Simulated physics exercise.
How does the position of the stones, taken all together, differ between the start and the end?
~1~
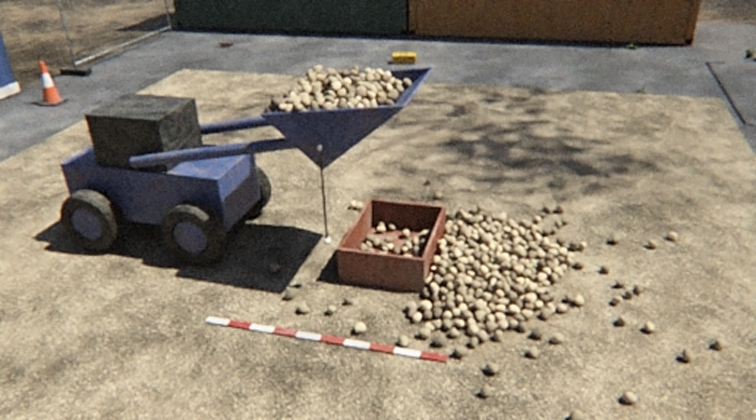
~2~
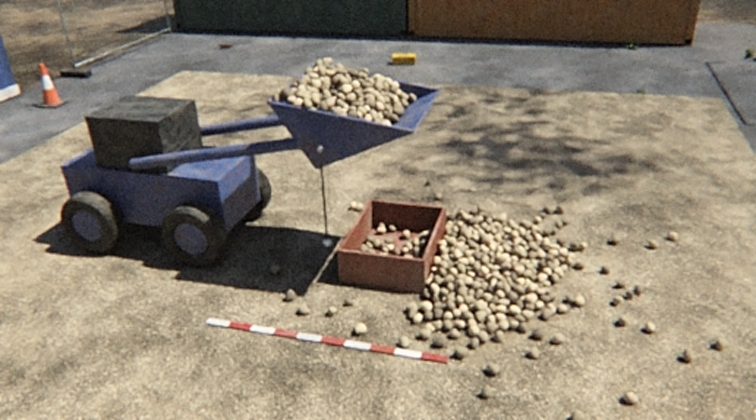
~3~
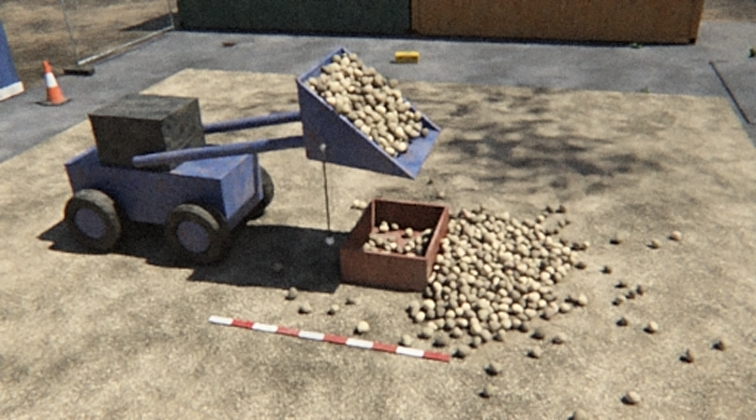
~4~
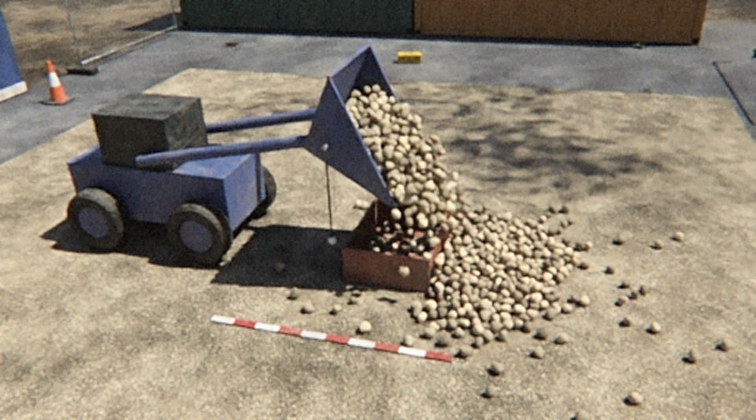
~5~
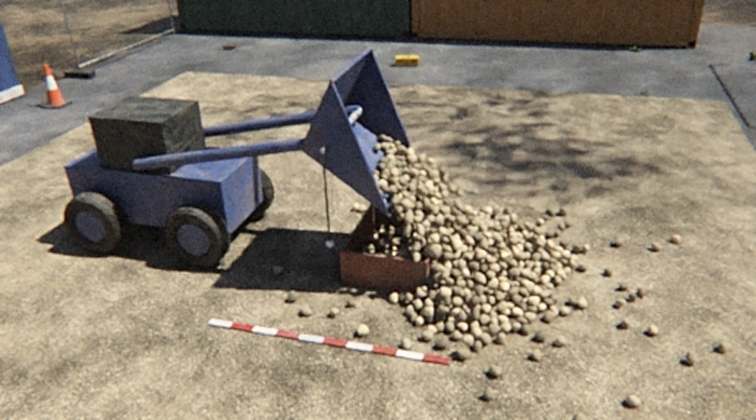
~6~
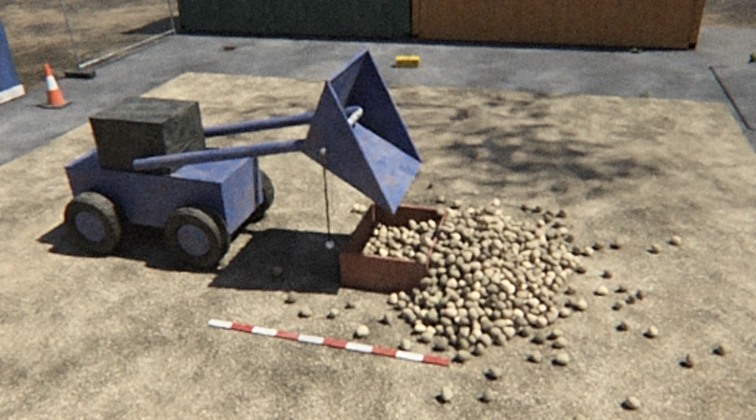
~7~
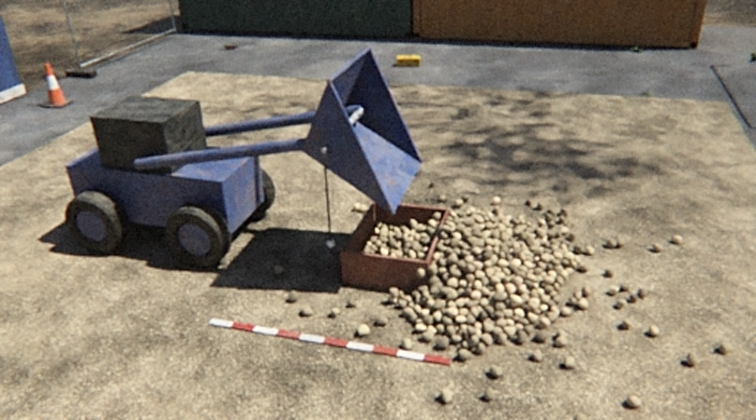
Taken together, the stones are lower at the end. At the start many of them are up in the raised bucket, while at the end they all lie in the bin and on the ground, mostly to the right of the bin.
